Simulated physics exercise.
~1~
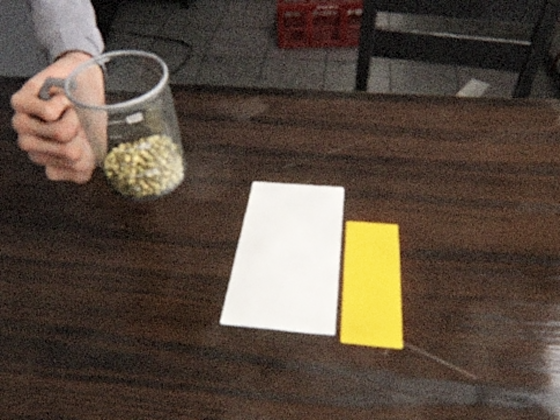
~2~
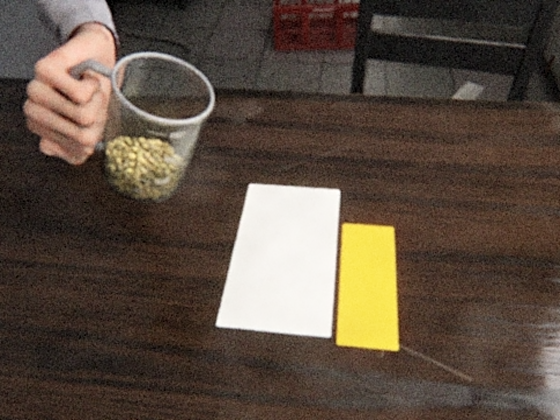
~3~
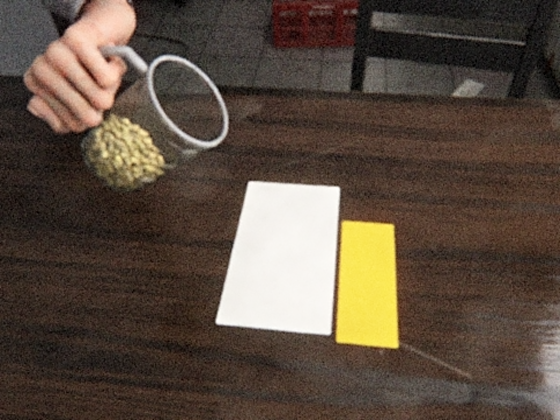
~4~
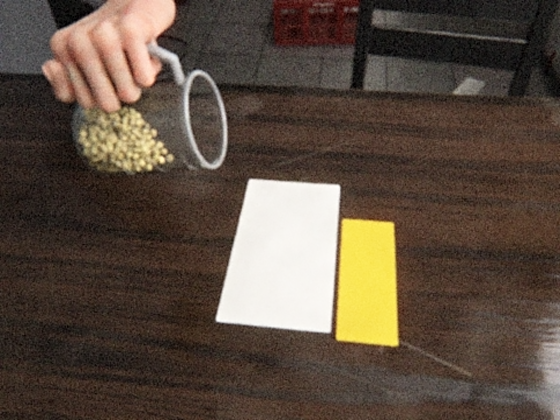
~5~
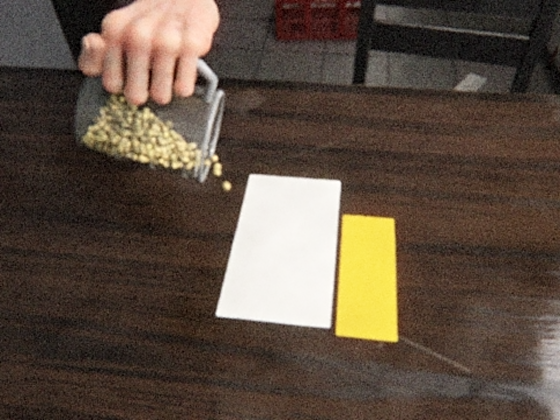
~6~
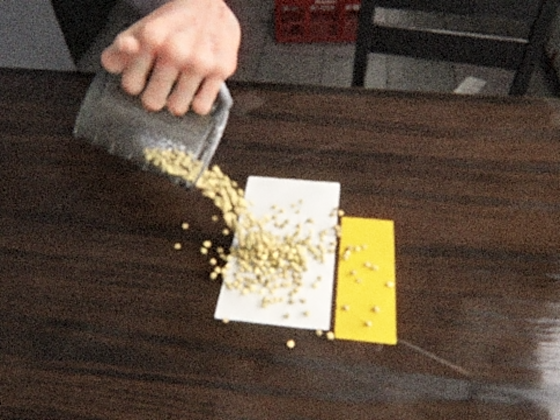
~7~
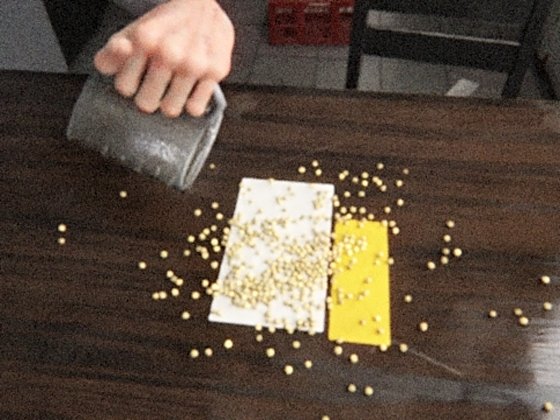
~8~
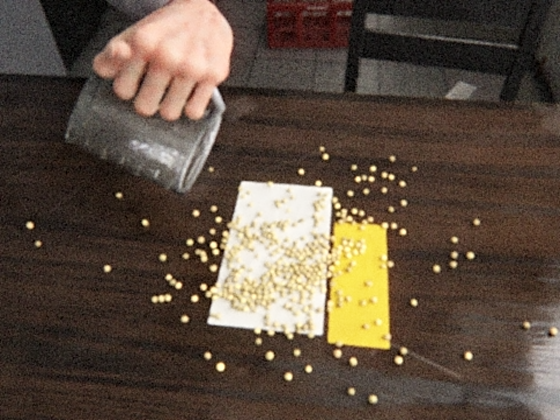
At first, a hand holds a clear jug of pale yellow soya beans upright at the left of a dark wooden table, beside a white mat and a narrower yellow one. The hand tips the jug to the right until it lies on its side in the air, the beans sliding toward its rim. A few beans drop out, then a thick stream pours onto the white mat, some bouncing across the yellow one. The jug empties and stays tilted downward. Beans end up mostly on the white mat, with some on the yellow mat and many scattered across the surrounding table.
